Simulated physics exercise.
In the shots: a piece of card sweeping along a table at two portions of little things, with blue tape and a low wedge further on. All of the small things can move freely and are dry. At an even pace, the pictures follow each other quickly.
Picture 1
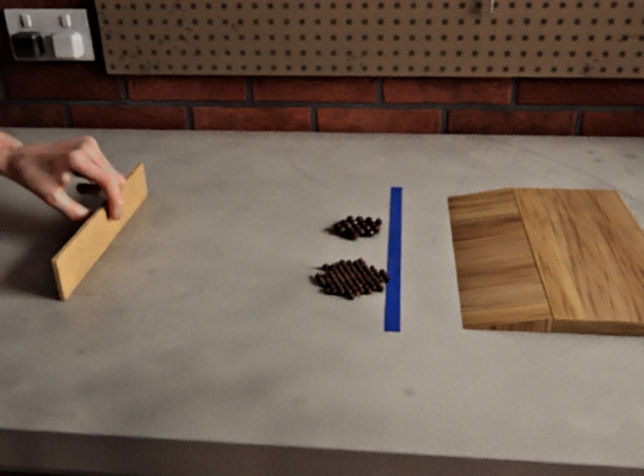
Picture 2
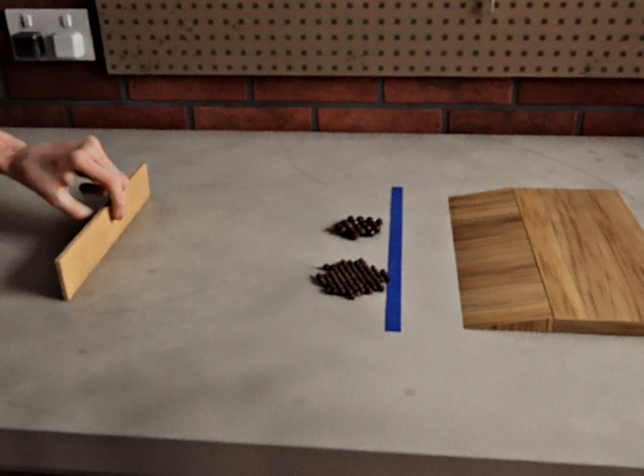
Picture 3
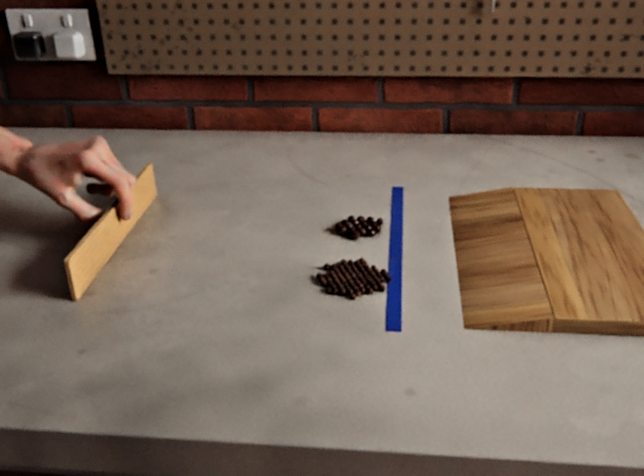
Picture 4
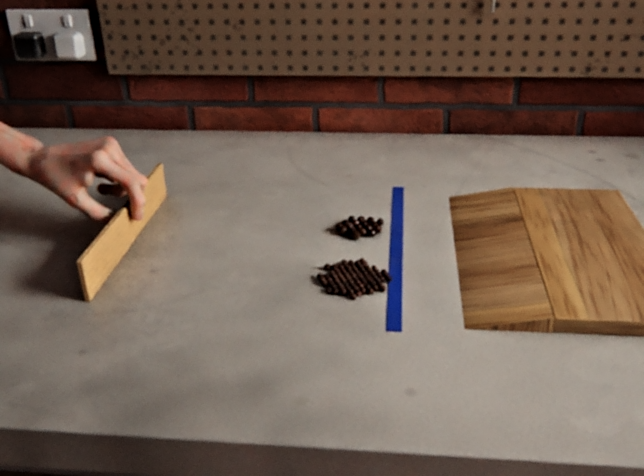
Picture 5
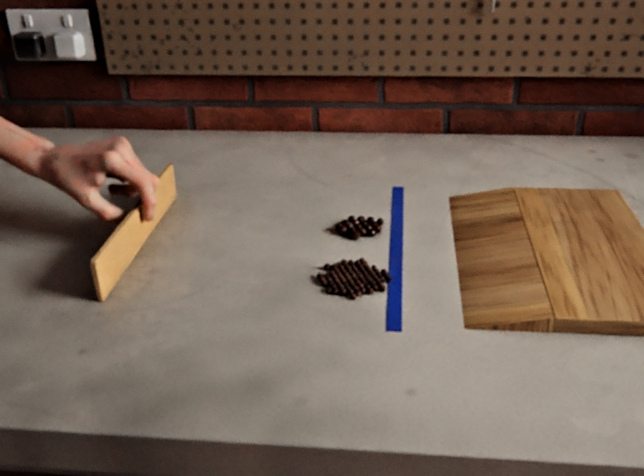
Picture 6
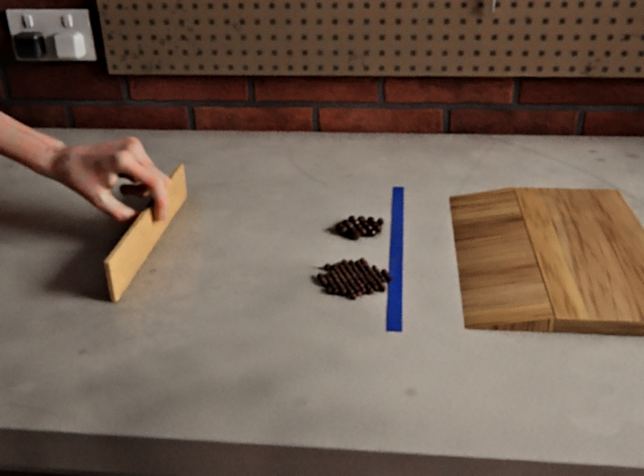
On a grey worktop before a red brick wall and pegboard, seen from the front and slightly above by a camera that stays still, there is a white socket at upper left. Two clusters of small dark brown pieces lie mid-table, the smaller one behind, left of a blue tape strip and a low wooden wedge. From the left, a hand slides an upright tan card slowly and steadily rightward, while the clusters stay still and untouched.
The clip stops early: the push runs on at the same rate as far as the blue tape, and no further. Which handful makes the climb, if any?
The front handful comes up short and the back handful comes up short.
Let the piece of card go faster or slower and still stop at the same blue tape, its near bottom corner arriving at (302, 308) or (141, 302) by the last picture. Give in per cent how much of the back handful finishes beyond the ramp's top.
Close to 100 in a hundred the first time, close to 0 in a hundred the second.
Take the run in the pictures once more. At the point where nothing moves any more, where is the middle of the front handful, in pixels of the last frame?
It ends up centred around (435, 281) in the final picture.
Then, 0.64 s past the last view, piece of card still moving, near (278, 209); front handful all short of the ramp; back handful all short of the ramp.
Then, 1.30 s past the last view, piece of card stopped at the blue tape; front handful all short of the ramp; back handful all short of the ramp.
Then, 1.58 s past the last view, piece of card stopped at the blue tape; front handful all short of the ramp; back handful about half on the ramp, about half short of the ramp.
Finally, piece of card stopped at the blue tape; front handful none past the top, all short of the ramp; back handful none past the top, all short of the ramp.
